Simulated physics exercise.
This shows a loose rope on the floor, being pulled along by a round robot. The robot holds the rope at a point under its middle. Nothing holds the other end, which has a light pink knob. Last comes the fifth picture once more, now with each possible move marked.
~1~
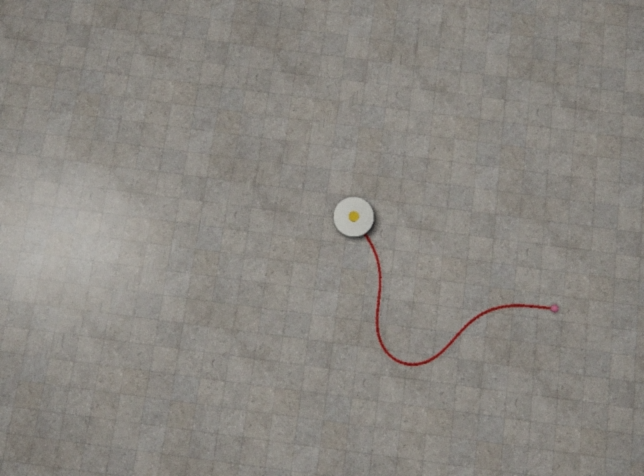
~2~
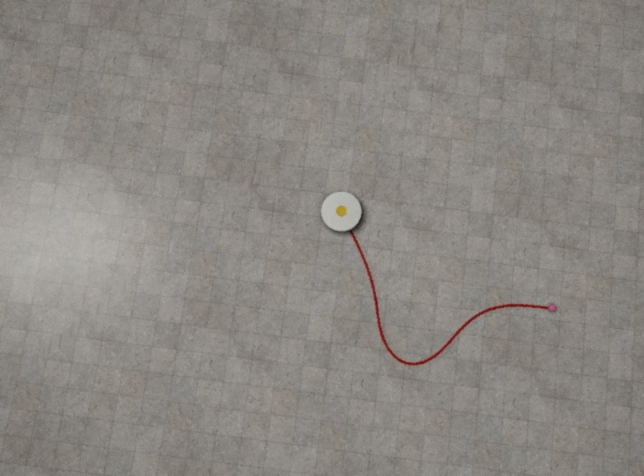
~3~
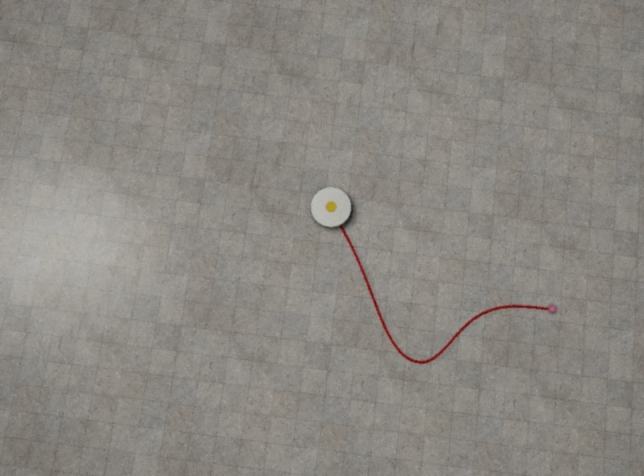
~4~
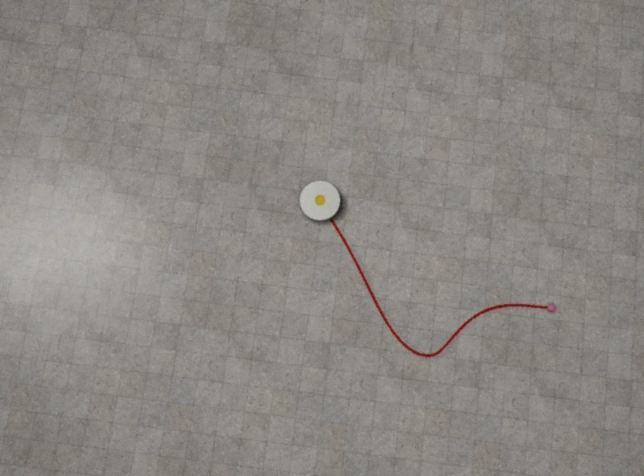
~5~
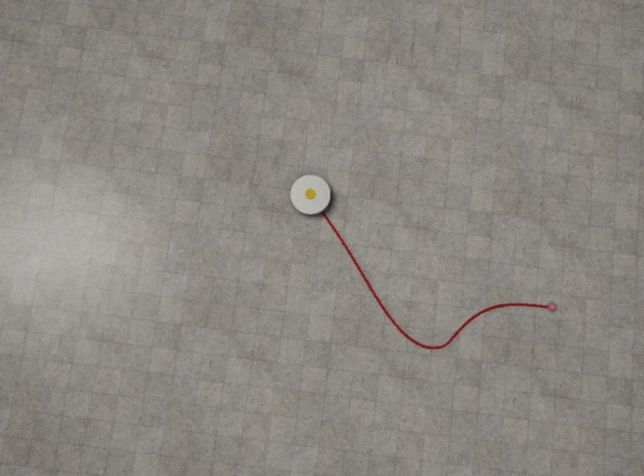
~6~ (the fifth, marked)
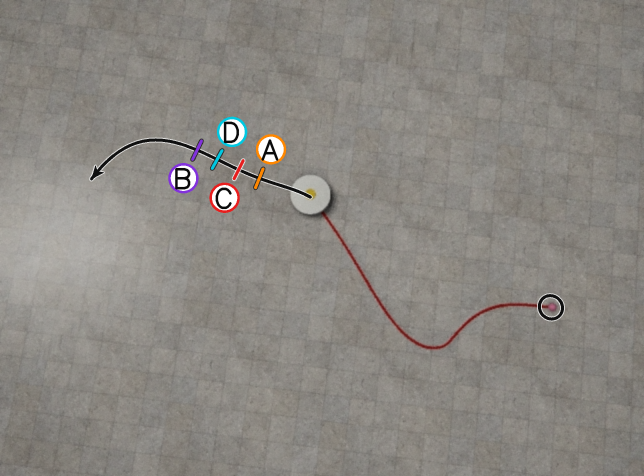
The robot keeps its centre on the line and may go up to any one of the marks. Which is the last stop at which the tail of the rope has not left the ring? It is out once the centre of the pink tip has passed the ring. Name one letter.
As far as tick A.
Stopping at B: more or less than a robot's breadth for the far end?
More.
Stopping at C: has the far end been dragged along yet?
Yes.
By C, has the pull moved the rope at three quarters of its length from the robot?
By then, yes.
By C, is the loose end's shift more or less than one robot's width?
By then, less.
On the copy, A at (259, 178); B at (197, 150); C at (239, 170); D at (217, 159); the ring at (551, 307); the route from (311, 197) via (199, 151) to (91, 179).
On A. First, robot (293, 188), middle of the rope (401, 317), free end (552, 307).
Then, robot (274, 182), middle of the rope (395, 298), free end (552, 307).
Finally, robot (259, 177), middle of the rope (390, 280), free end (549, 307); the free end is still in its ring.
By contrast, B drags the free end to (487, 300); C drags the free end to (532, 306); D drags the free end to (509, 305).
